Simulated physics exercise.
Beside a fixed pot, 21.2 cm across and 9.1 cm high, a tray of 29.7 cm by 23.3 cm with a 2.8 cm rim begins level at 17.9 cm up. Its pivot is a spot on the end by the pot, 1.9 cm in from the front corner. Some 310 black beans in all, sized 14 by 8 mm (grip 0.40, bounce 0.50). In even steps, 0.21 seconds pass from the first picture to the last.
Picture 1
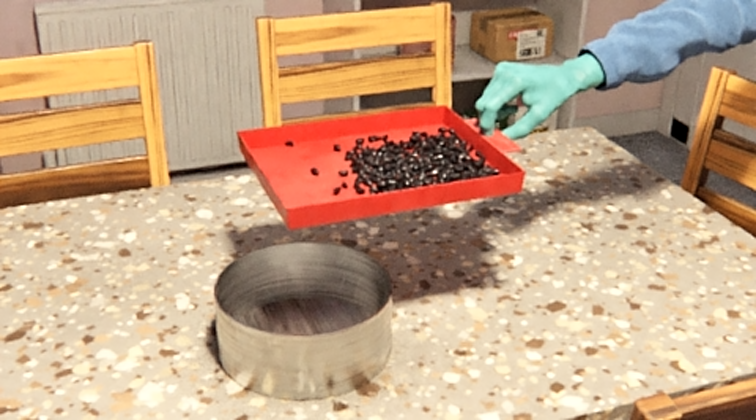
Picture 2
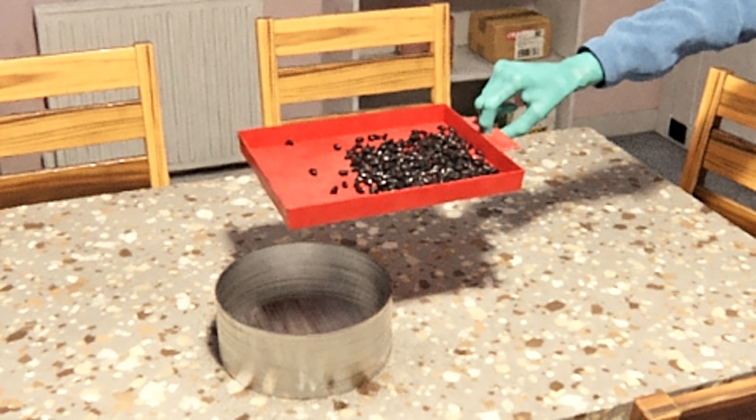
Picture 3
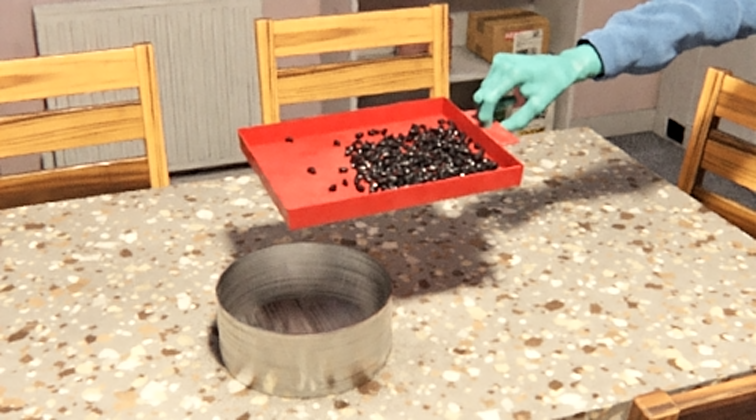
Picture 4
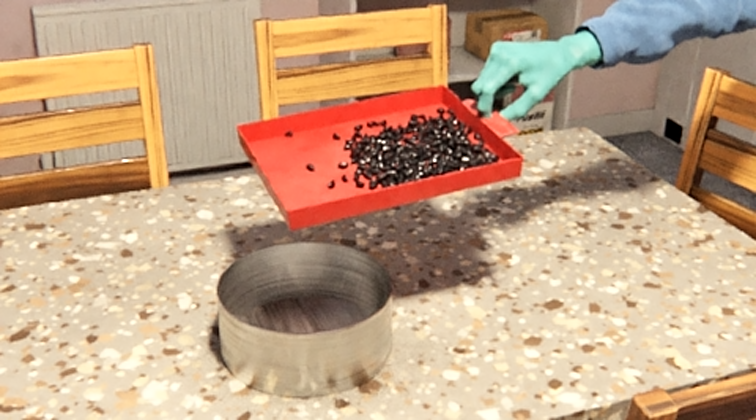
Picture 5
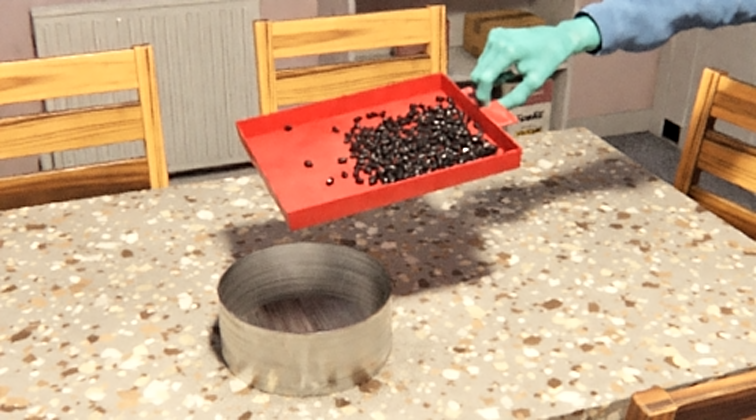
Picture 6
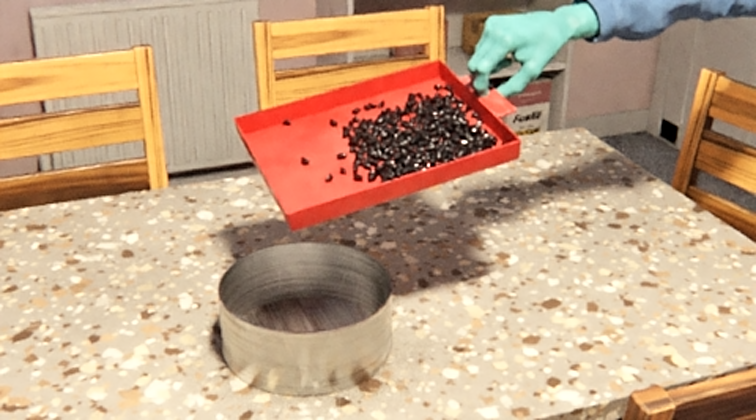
In a room with pale walls and wooden chairs, a speckled stone-patterned table is seen from slightly above by a still camera. A round grey metal pot sits at the left front, and above the table a green-gloved hand in a blue sleeve is at the right end of a red tray of black beans. The hand lifts that end gradually, tilting the tray modestly down toward the left, while the beans stay mostly bunched toward the right.
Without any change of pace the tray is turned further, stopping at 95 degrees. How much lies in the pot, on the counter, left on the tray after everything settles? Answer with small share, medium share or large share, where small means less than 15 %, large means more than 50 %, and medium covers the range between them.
Pot - large share; counter - medium share; left on the tray - small share.
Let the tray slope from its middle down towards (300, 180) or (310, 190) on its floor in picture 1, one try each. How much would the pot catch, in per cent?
25 and 50 %.
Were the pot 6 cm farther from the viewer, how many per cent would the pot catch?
My estimate: Some 5 per cent.
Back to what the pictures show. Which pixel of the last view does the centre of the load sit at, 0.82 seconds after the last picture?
Load centre: About (271, 221) px.
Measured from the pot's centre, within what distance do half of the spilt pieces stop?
That comes to near 32 cm.
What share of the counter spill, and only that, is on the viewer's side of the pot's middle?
Share: Roughly 90 %.
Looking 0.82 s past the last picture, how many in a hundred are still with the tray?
About 65% of the load.
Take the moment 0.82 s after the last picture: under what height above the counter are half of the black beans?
About 20 cm.
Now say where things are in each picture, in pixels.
The first frame shows tray tilt 0 degrees, front corners at (289, 208) and (523, 171); middle of the pieces at (420, 167); pot at (304, 285).
The second frame shows tray tilt 1 degrees, front corners at (289, 208) and (522, 170); middle of the pieces at (420, 166).
The third frame shows tray tilt 2 degrees, front corners at (289, 209) and (521, 165); middle of the pieces at (420, 162).
The fourth frame shows tray tilt 5 degrees, front corners at (289, 210) and (521, 157), lowest corner left front; middle of the pieces at (419, 155).
The fifth frame shows tray tilt 9 degrees, front corners at (289, 211) and (520, 148), lowest corner left front; middle of the pieces at (418, 147).
The sixth frame shows tray tilt 12 degrees, front corners at (289, 212) and (518, 140), lowest corner left front; middle of the pieces at (417, 139); pot at (306, 284).
Then, 0.49 s after the last picture, tilt 52 degrees; the tray holds 100 %, the pot 0 %.
Then, 0.82 s after the last picture, tilt 78 degrees; the tray holds 65 %, the pot 15 %.
Then, 1.24 s after the last picture, tilt 95 degrees; the tray holds 10 %, the pot 60 %.
In the end, pot 70 %, counter 25 %, tray 5 %.
